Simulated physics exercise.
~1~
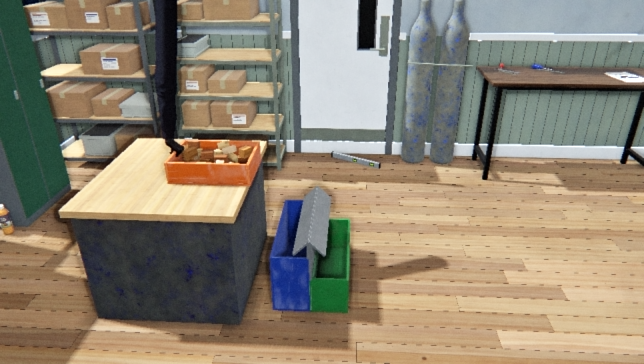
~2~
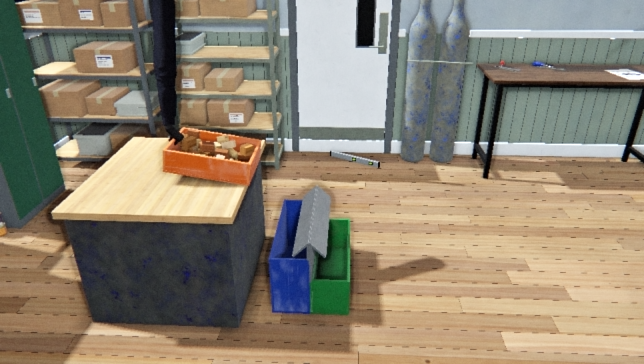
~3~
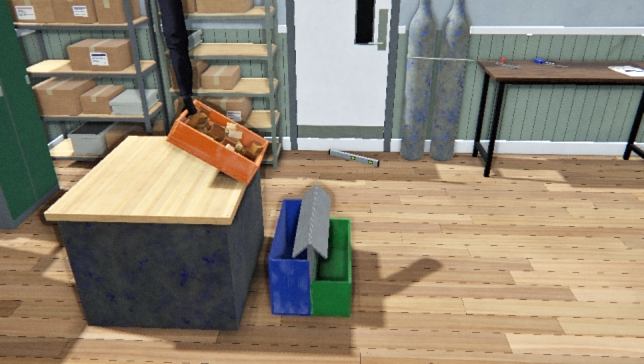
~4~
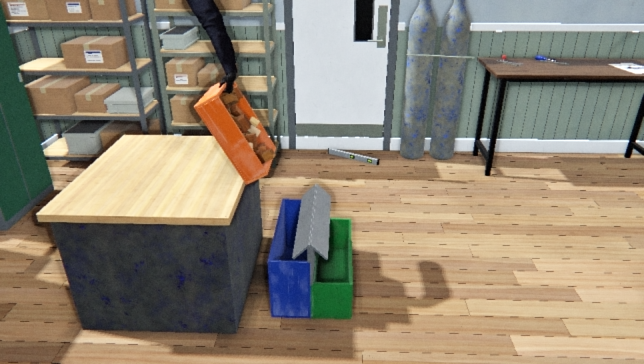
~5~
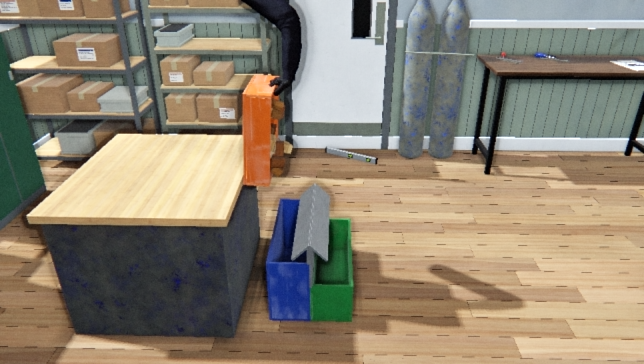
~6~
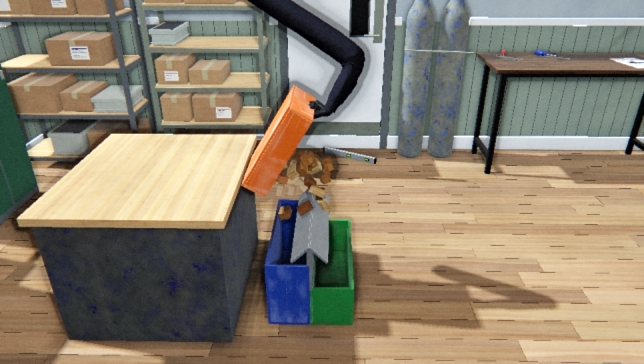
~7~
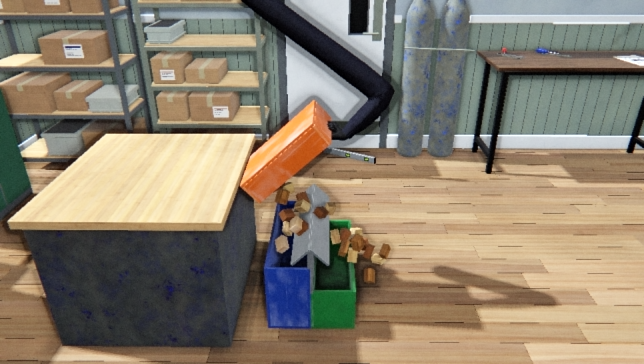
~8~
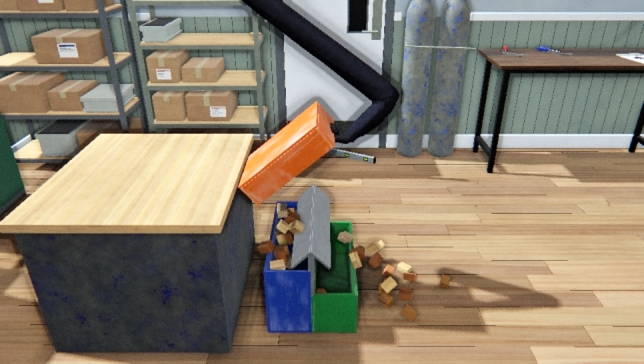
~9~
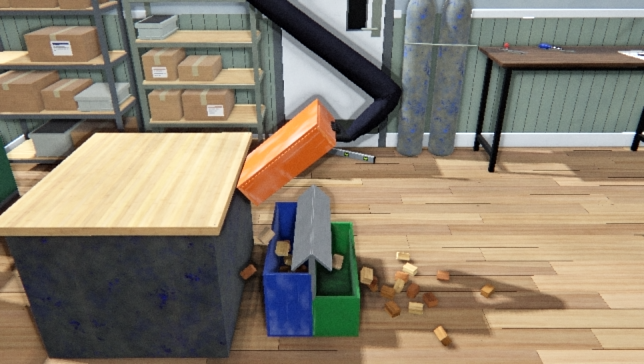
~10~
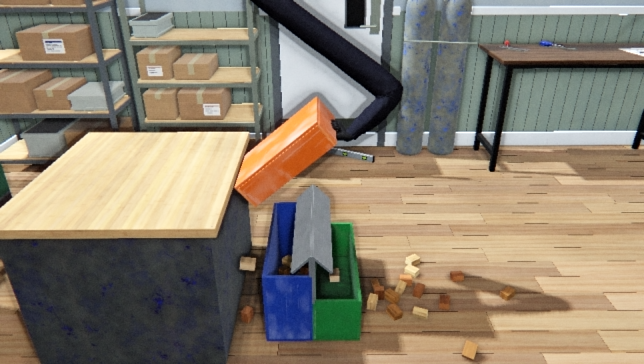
A black arm reaches down beside a wood-topped bench in a workshop, seen from slightly above, with shelves of cardboard boxes behind and gas cylinders and a table to the right. It holds an orange box of small wooden blocks at the bench's edge, above a blue tote and a green tub with a grey ridge between them. The arm tips the box rightward until it points steeply down. Blocks tumble out, strike the ridge and scatter both ways. Some drop into the containers, while many bounce across the floor to the right, where they settle as the emptied box stays tilted.
